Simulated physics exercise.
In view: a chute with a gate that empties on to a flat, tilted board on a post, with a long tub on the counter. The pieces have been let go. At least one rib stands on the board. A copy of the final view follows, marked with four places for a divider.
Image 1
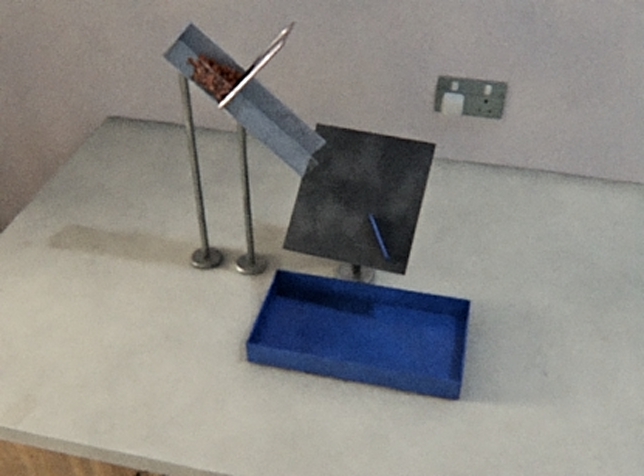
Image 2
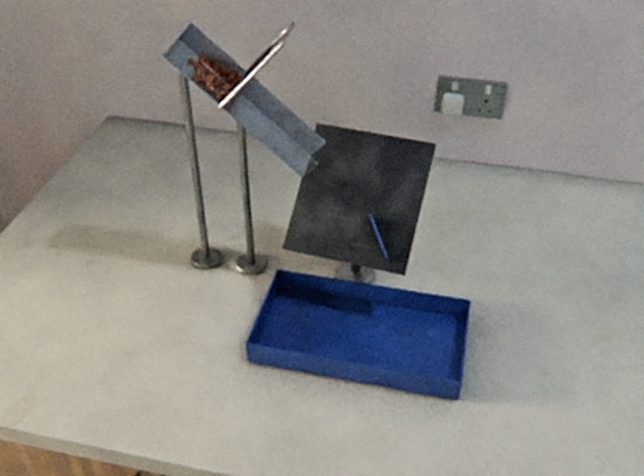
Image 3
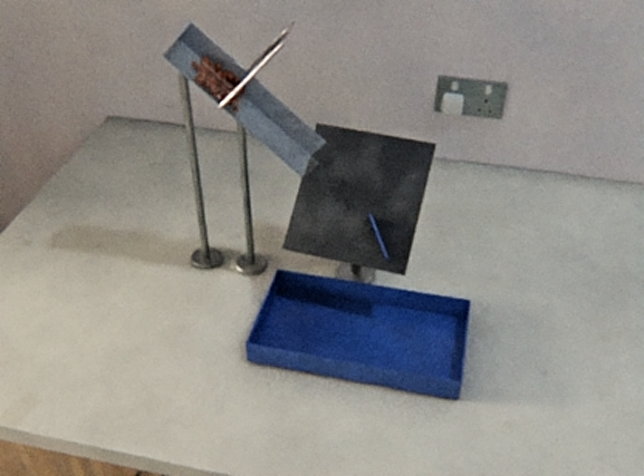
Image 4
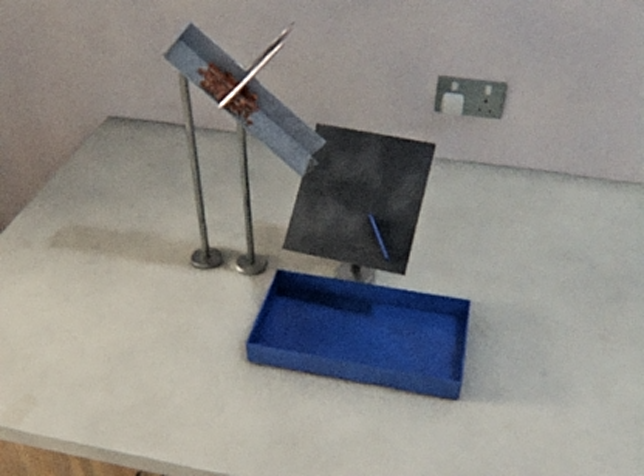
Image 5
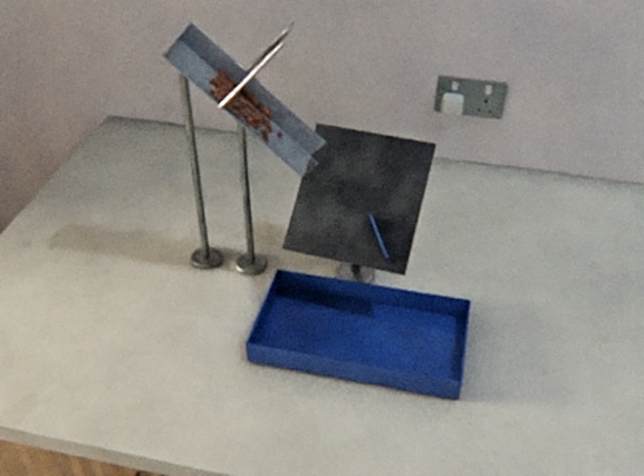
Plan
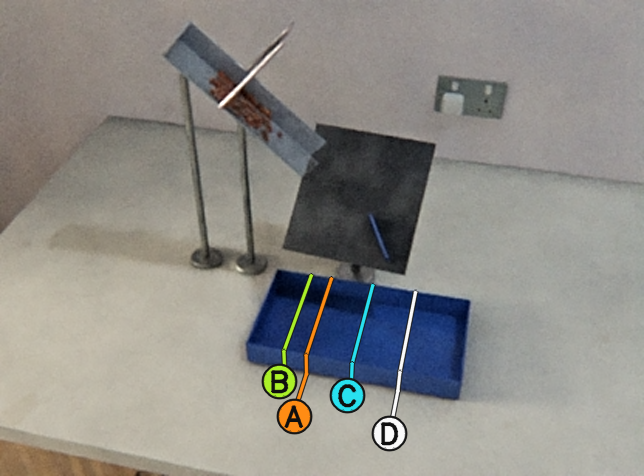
Reddish-brown bits slid down a sloping grey chute, slowly at first and then spreading out past its thin gate, while the tilted dark board with a blue strip and the blue tub stayed still.
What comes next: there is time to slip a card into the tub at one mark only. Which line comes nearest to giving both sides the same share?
The best line is C.
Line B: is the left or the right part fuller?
Right.
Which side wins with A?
More lands on the right.
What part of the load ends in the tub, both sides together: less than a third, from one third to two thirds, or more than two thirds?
About that: More than two thirds.
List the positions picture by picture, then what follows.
The first frame shows load behind the gate at (218, 79), clay pellets; lip of the chute at (307, 166), sloping fairly steeply.
The second frame shows middle of the board at (359, 196), tilted fairly steeply; middle of its low edge at (342, 262); of its high edge at (375, 133).
The third frame shows front corners of the tub at (247, 343) and (461, 382), empty; front of the load at (236, 110).
The fourth frame shows middle of the load at (229, 94); its front at (250, 122), about a quarter of the way to the lip; rib from (370, 214) to (387, 258).
The fifth frame shows middle of the load at (245, 106); its front at (280, 135), about two thirds of the way to the lip.
On the marked copy, line A crosses the front rim at (306, 354); line B crosses the front rim at (284, 350); line C crosses the front rim at (352, 362); line D crosses the front rim at (400, 371).
For line A, of what is caught, a small part on the left of the divider, nearly all on the right.
For line B, of what is caught, a stray few on the left of the divider, nearly all on the right.
For line C, of what is caught, about half on the left of the divider, about half on the right.
For line D, of what is caught, nearly all on the left of the divider, a stray few on the right.
